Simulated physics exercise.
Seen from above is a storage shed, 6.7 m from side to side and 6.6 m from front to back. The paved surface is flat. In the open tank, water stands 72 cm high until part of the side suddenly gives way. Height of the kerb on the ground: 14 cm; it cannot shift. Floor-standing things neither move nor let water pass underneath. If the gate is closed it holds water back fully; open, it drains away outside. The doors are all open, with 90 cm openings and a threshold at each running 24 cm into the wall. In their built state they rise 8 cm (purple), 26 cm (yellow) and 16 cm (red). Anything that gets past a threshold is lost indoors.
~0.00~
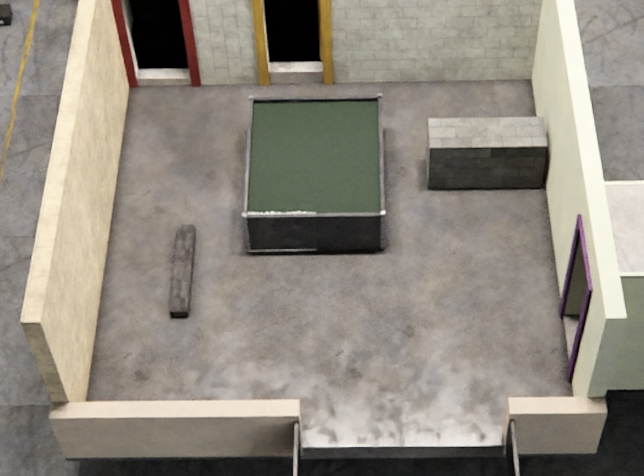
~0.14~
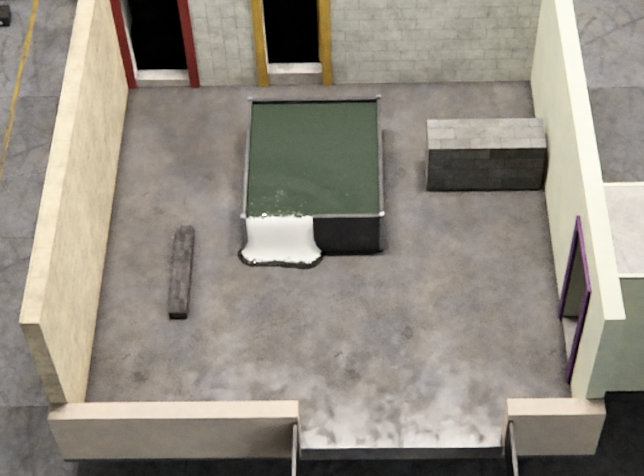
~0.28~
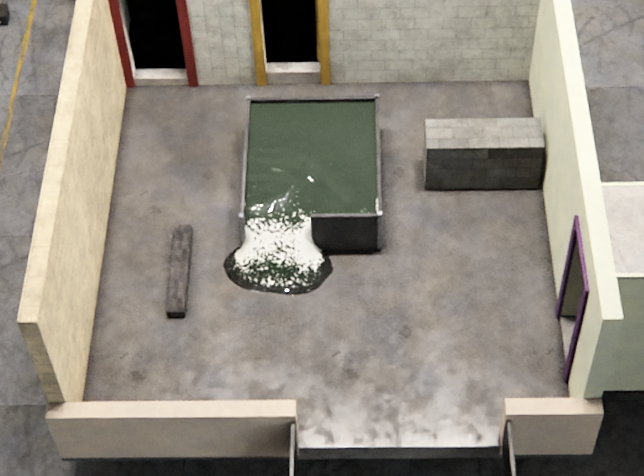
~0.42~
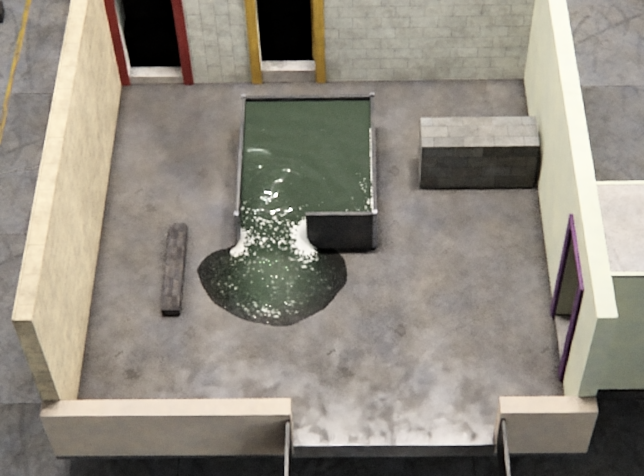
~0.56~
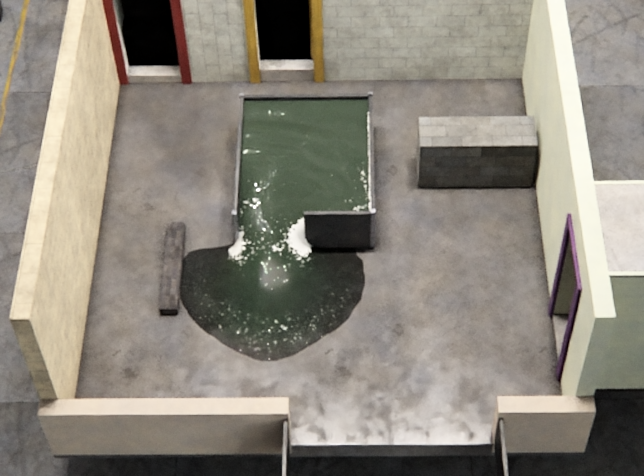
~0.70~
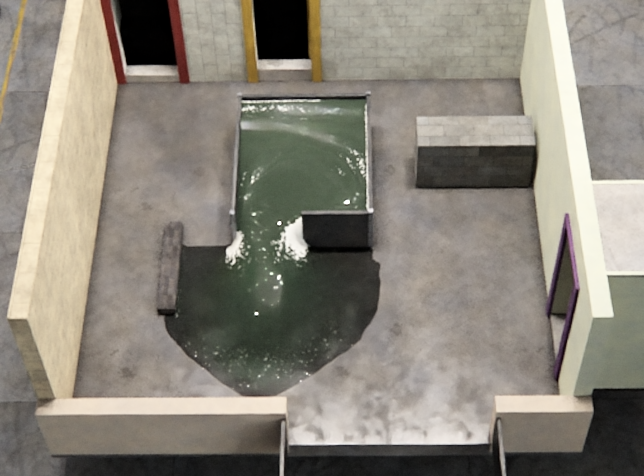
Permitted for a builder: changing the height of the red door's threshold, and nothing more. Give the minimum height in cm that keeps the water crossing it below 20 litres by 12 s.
12 cm.
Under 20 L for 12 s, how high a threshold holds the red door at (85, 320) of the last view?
Minimum: Close to 9.5 cm.
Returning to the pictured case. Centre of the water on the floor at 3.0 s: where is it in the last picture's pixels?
The balance point sits at roughly (259, 260).
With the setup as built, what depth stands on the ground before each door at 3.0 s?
Depths in cm: Purple 0, yellow 0, red 0.
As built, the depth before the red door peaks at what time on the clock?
5.0 s.
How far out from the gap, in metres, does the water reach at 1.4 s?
Roughly 3.6 metres.
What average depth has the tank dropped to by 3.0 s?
About 35 cm.
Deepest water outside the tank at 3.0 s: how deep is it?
Close to 36 centimetres.
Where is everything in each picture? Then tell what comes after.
The first frame shows still water, 72 cm deep, in the open tank at (315, 157); the red door at (157, 41) is dry.
In the second frame, the gap is at (281, 239), the front 0.3 m out at (301, 265); the back of the open tank holds 72 cm.
In the third frame, the gap is at (279, 239), the front 0.8 m out at (290, 291); the back of the open tank holds 72 cm.
In the fourth frame, the gap is at (274, 238), the front 1.3 m out at (268, 320); the back of the open tank holds 72 cm.
In the fifth frame, water pours out at (272, 237) and has run 1.9 m, to (256, 354); about 6 cm deep outside, 72 cm at the back.
In the sixth frame, the gap is at (270, 236), the front 2.5 m out at (248, 391); the back of the open tank holds 68 cm; 3.7 m in a straight line remain to the red door at (146, 38).
After 1.4 s water covers 25 % of the floor, deepest (37 cm) near (262, 258); it has not reached the red door.
After 3.0 s water covers 35 % of the floor, deepest (36 cm) near (82, 430); it has not reached the red door.
After 12.0 s water covers 90 % of the floor, deepest (10 cm) near (527, 147); 6 cm at the red door, 3 litres in over its 16 cm threshold.
At the red door as built, the water arrived by 4.8 s and peaked near 17 cm at 5.0 s.
With a threshold of 9.5 cm, 55 litres would have come in within the 12 s; with 13 cm, 14 litres. So under 20 litres takes about 12 cm.
